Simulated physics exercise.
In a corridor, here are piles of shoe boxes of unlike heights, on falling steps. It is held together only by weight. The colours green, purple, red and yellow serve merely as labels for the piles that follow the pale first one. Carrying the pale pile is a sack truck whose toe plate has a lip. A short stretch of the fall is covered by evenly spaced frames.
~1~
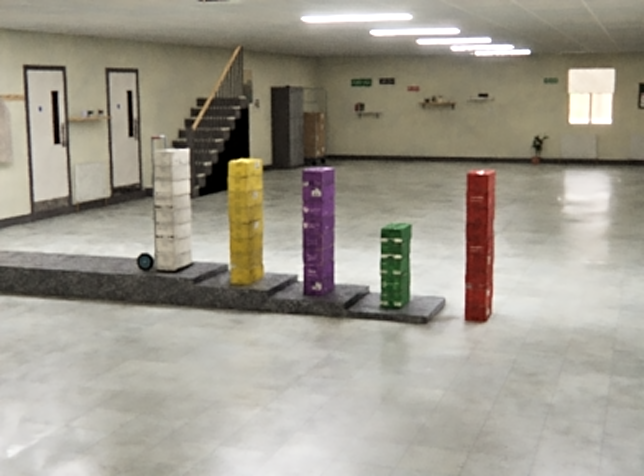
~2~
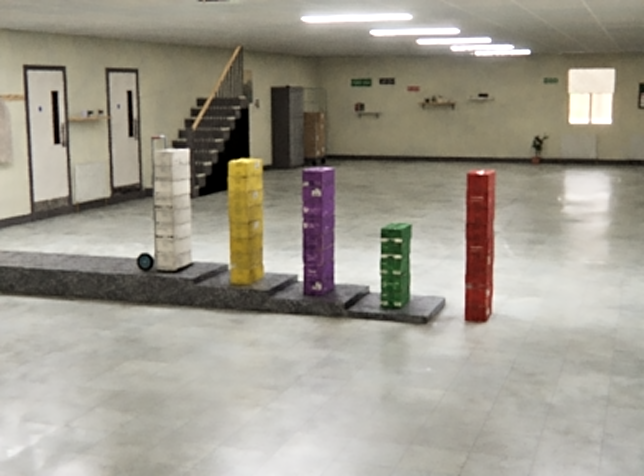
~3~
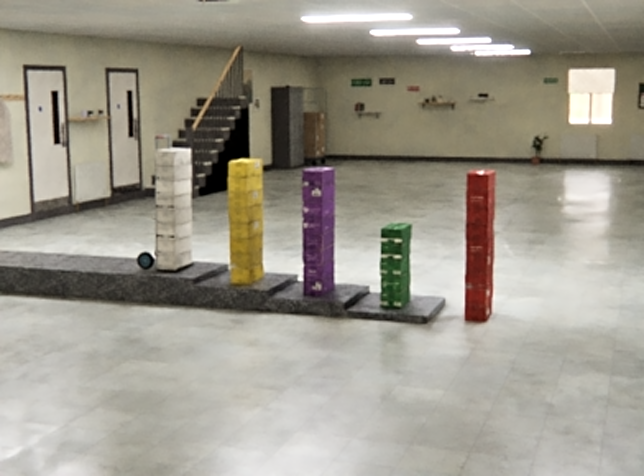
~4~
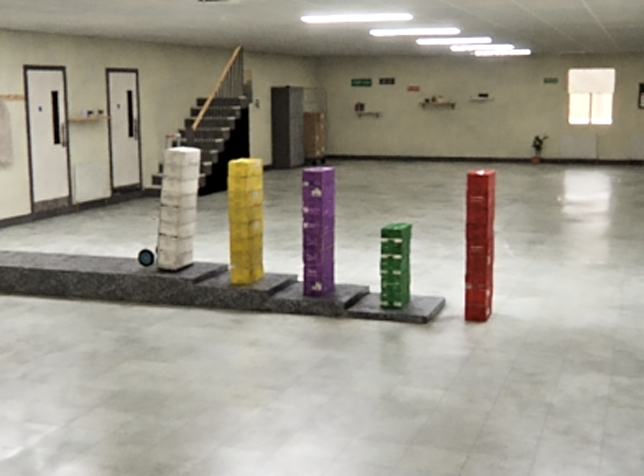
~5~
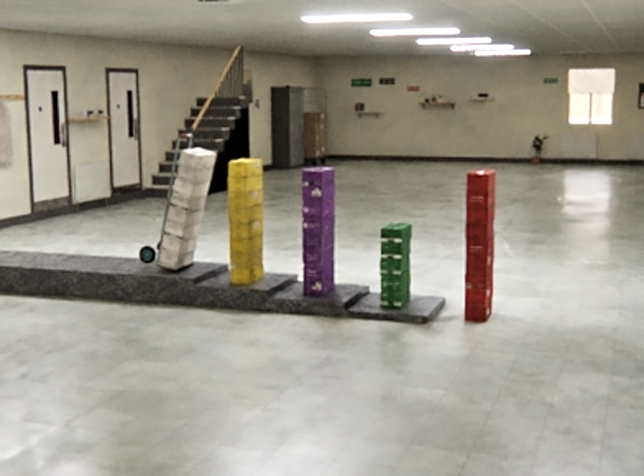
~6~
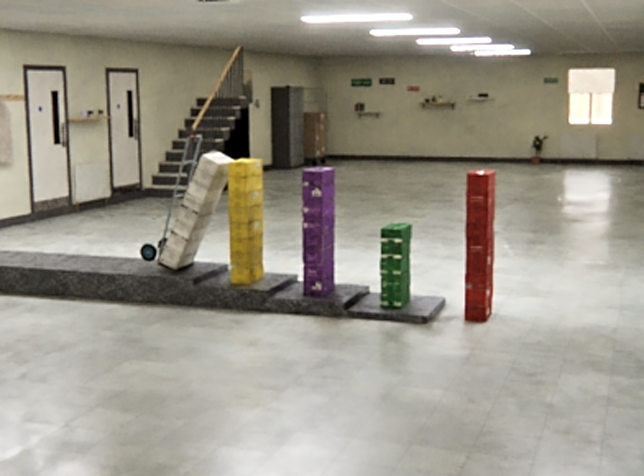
A white stack of boxes on a small wheeled truck stands on low grey steps in a large hall with a pale, shiny floor, seen from a fixed view. To its right stand yellow, purple and short green stacks on the steps, and a red one on the floor. The white stack, upright at first, leans steadily rightward with its truck until its top is beside the yellow stack's, while the others stay still.
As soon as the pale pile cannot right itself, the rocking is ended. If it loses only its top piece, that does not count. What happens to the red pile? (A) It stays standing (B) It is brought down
It is brought down (B).
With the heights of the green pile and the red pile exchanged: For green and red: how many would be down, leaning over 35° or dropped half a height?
Green 9, red 4.
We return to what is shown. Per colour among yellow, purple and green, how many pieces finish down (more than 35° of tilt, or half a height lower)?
Tally - yellow: 7; purple: 7; green: 4.
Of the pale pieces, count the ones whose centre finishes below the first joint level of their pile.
The number works out at 5.
Soon, 8 of the pale pile down; none of the 9 red boxes down (0 of 30 in all colours); top red box unmoved; top yellow box tipped clearly.
A while on, 8 of the pale pile down; none of the 9 red boxes down (7 of 30 in all colours); top red box unmoved; top yellow box tipped a little, some two heights lower.
Towards the end, 8 of the pale pile down; none of the 9 red boxes down (18 of 30 in all colours); top red box displaced a little; top purple box on its side.
Then, 8 of the pale pile down; 8 of the 9 red boxes down (26 of 30 in all colours); top red box tipped steeply, some five heights lower; top yellow box on its side.
Finally, 8 of the pale pile down; 8 of the 9 red boxes down (26 of 30 in all colours); top red box on its side; top yellow box upside down. Seen by the last camera, middles, top red box near (533, 288), top yellow box near (399, 258).
